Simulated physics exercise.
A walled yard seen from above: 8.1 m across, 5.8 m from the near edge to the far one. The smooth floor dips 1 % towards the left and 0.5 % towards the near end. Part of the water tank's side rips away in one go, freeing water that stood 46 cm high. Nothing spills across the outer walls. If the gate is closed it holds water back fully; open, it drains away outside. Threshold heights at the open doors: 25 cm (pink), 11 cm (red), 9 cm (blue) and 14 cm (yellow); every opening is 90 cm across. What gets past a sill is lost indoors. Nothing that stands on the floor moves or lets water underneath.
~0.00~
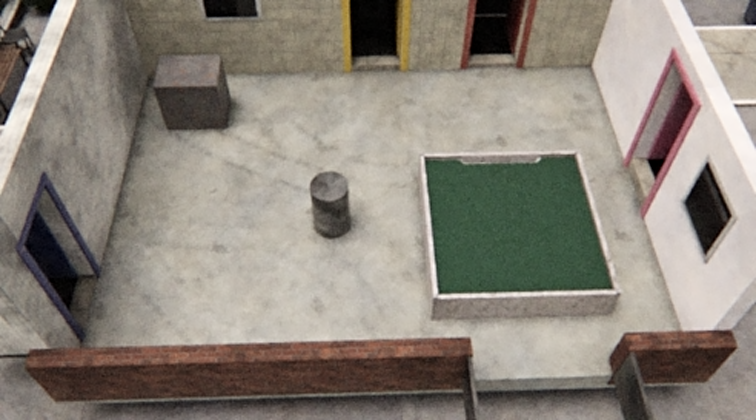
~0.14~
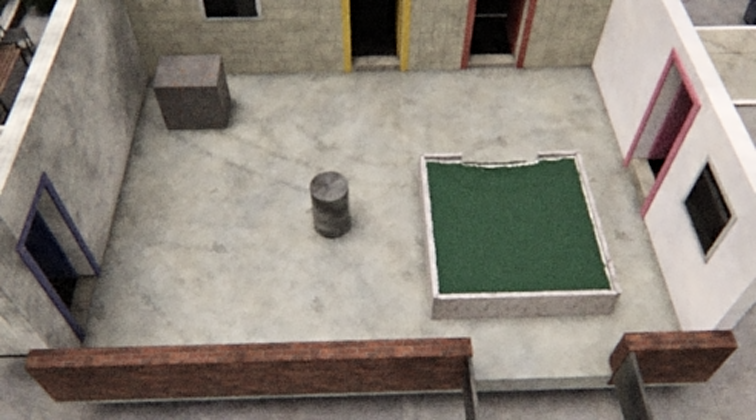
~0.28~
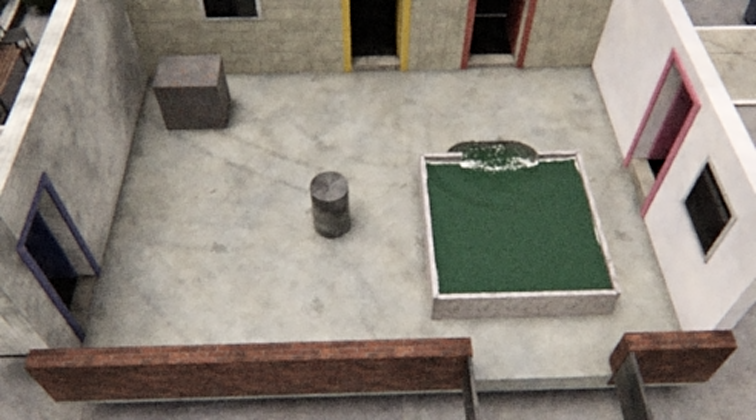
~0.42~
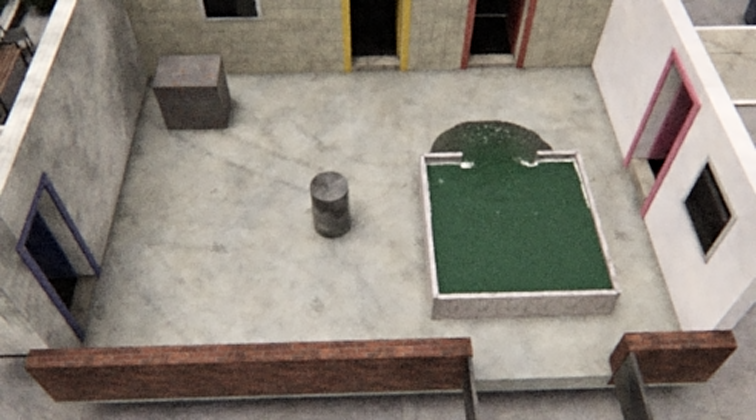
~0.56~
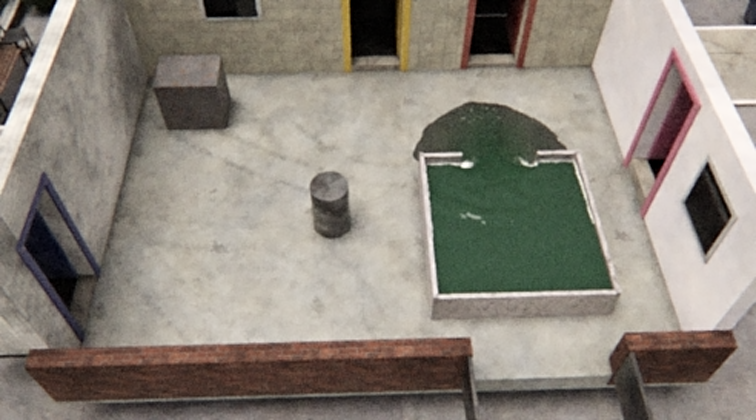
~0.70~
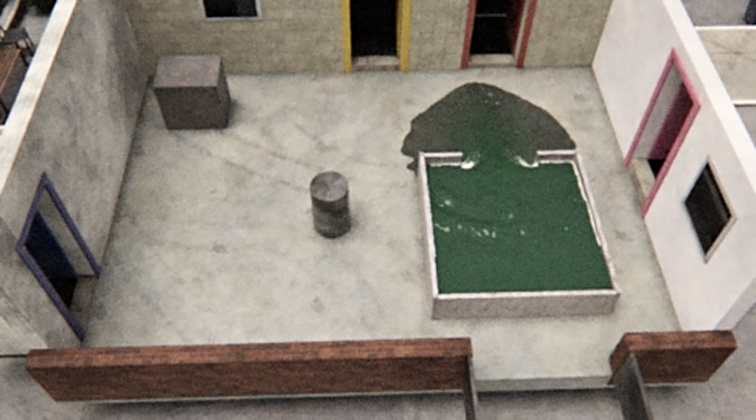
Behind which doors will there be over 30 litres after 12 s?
Door by door: At the pink door it keeps below the limit; at the red door it goes over the limit; at the blue door it keeps below the limit; at the yellow door it stays under the limit.
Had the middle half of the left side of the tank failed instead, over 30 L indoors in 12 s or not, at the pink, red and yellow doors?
Then: Pink under, red not over, yellow under.
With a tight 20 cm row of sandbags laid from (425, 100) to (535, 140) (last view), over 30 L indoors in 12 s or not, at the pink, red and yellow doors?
Then: Pink under, red not over, yellow under.
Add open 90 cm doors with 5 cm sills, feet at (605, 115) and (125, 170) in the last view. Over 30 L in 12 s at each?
In turn: Over, below.
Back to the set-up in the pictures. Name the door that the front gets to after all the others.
Last comes the blue one.
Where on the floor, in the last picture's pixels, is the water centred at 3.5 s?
Around (482, 179).
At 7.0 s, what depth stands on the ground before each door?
Depths in cm: Pink 3, red 13, blue 4, yellow 9.
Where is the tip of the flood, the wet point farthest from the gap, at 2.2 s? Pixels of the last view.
At about (298, 74).
After 1.4 s water covers 20 % of the floor and is deepest (28 cm) near (484, 174); pink door not reached, red door 20 cm at the sill, 10 L in, blue door not reached, yellow door not reached.
After 2.2 s water covers 25 % of the floor and is deepest (28 cm) near (495, 174); pink door not reached, red door 22 cm at the sill, 49 L in, blue door not reached, yellow door 15 cm at the sill, 0 L in.
After 3.5 s water covers 30 % of the floor and is deepest (22 cm) near (584, 66); pink door not reached, red door 20 cm at the sill, 109 L in, blue door not reached, yellow door 13 cm at the sill, 1 L in.
After 7.0 s water covers 65 % of the floor and is deepest (14 cm) near (467, 76); pink door 3 cm at the sill, 0 L in, red door 13 cm at the sill, 150 L in, blue door 4 cm at the sill, 0 L in, yellow door 9 cm at the sill, 2 L in.
After 12.0 s water covers 90 % of the floor and is deepest (13 cm) near (74, 376); pink door 4 cm at the sill, 0 L in, red door 7 cm at the sill, 154 L in, blue door 10 cm at the sill, 4 L in, yellow door 6 cm at the sill, 2 L in.
